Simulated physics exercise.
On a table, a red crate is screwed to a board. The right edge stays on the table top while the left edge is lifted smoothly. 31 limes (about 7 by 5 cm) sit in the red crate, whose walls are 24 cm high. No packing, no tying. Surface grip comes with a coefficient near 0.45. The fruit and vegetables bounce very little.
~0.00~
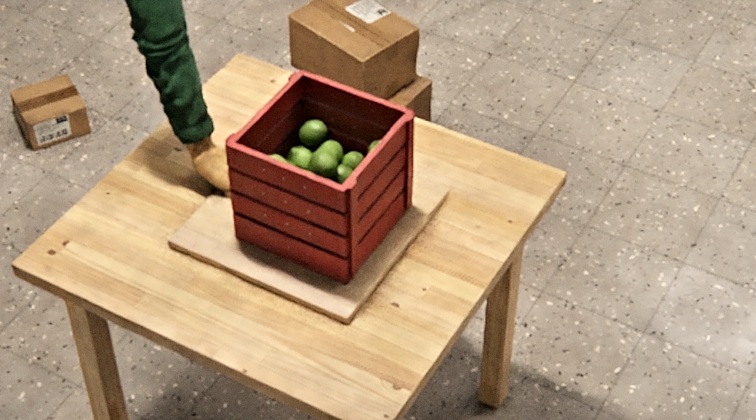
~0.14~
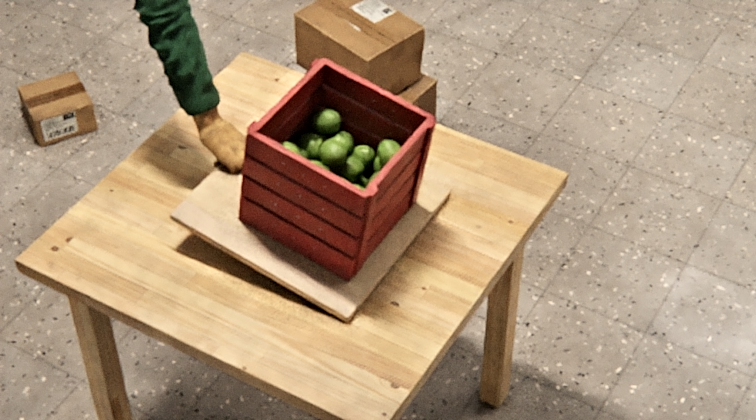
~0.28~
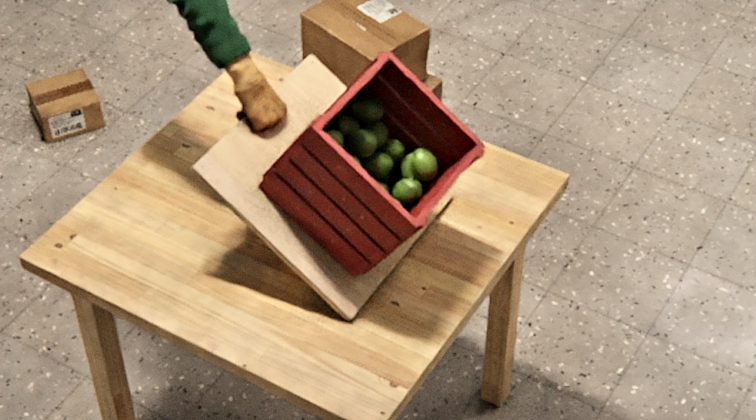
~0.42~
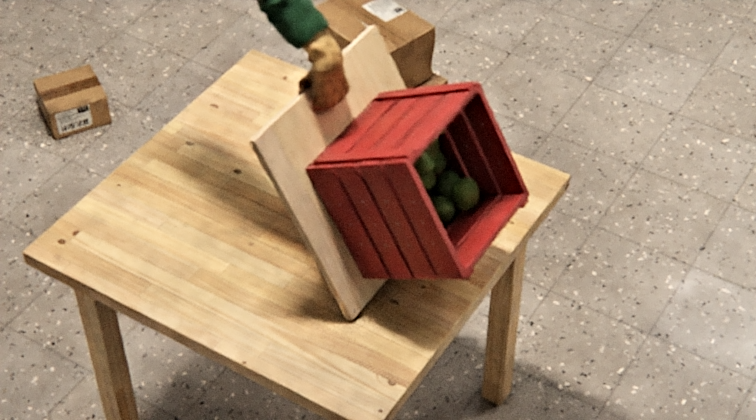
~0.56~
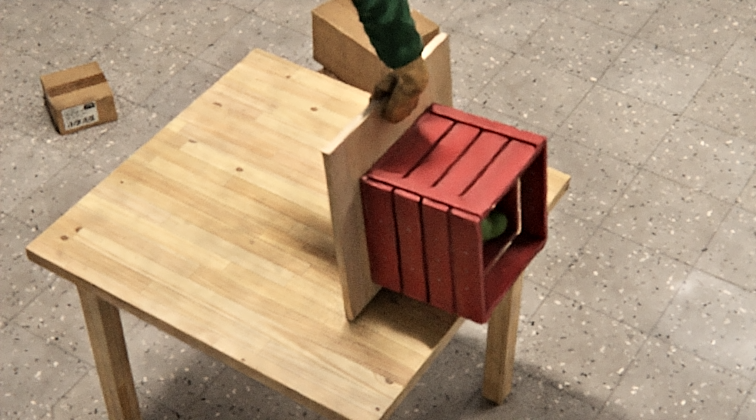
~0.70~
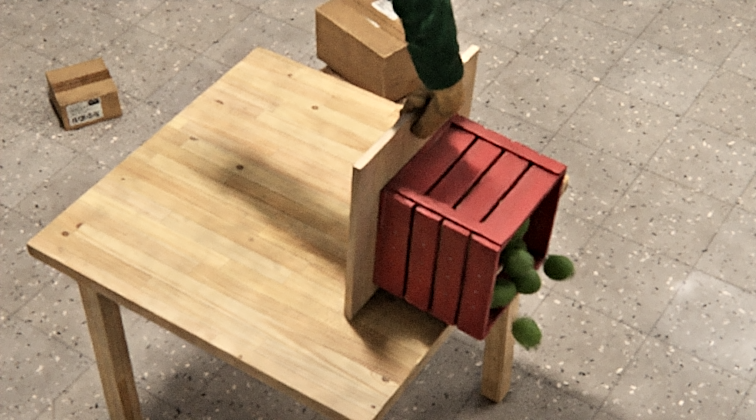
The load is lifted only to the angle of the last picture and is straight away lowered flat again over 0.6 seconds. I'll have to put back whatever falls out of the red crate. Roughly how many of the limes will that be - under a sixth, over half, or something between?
Half to five sixths remain.
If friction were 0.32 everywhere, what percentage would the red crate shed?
Red crate 40 per cent.
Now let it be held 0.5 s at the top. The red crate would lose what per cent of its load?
In that case the red crate sheds 50 percent of its load.
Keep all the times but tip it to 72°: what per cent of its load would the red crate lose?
Then it's 10 per cent for the red crate.
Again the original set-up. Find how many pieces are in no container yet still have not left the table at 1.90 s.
About 2.
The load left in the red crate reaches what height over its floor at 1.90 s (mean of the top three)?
About 12 cm.
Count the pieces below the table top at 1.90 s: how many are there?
Estimated number of pieces: About 10.
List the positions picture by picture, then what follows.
In the first picture (places track the rim corner closest to us here; the camera moves round a little), red crate (340, 187); tipped 0°; all still inside.
The second picture shows red crate (361, 193); tipped 10°.
The third picture shows red crate (413, 221); tipped 33°.
The fourth picture shows red crate (463, 272); tipped 61°.
The fifth picture shows red crate (484, 318); tipped 84°.
The sixth picture shows red crate (484, 336); tipped 94°; 2 out, the lowest lime at (526, 333).
After 0.89 s, tilt 72°; the red crate is down by 9 of 31.
After 1.13 s, tilt 18°; the red crate is down by 12 of 31.
After 1.47 s, tilt 0°; the red crate is down by 12 of 31.
Final count (at 1.90 s), the red crate is down by 12 of 31. Asked share, 12 of 31, 39 per cent.
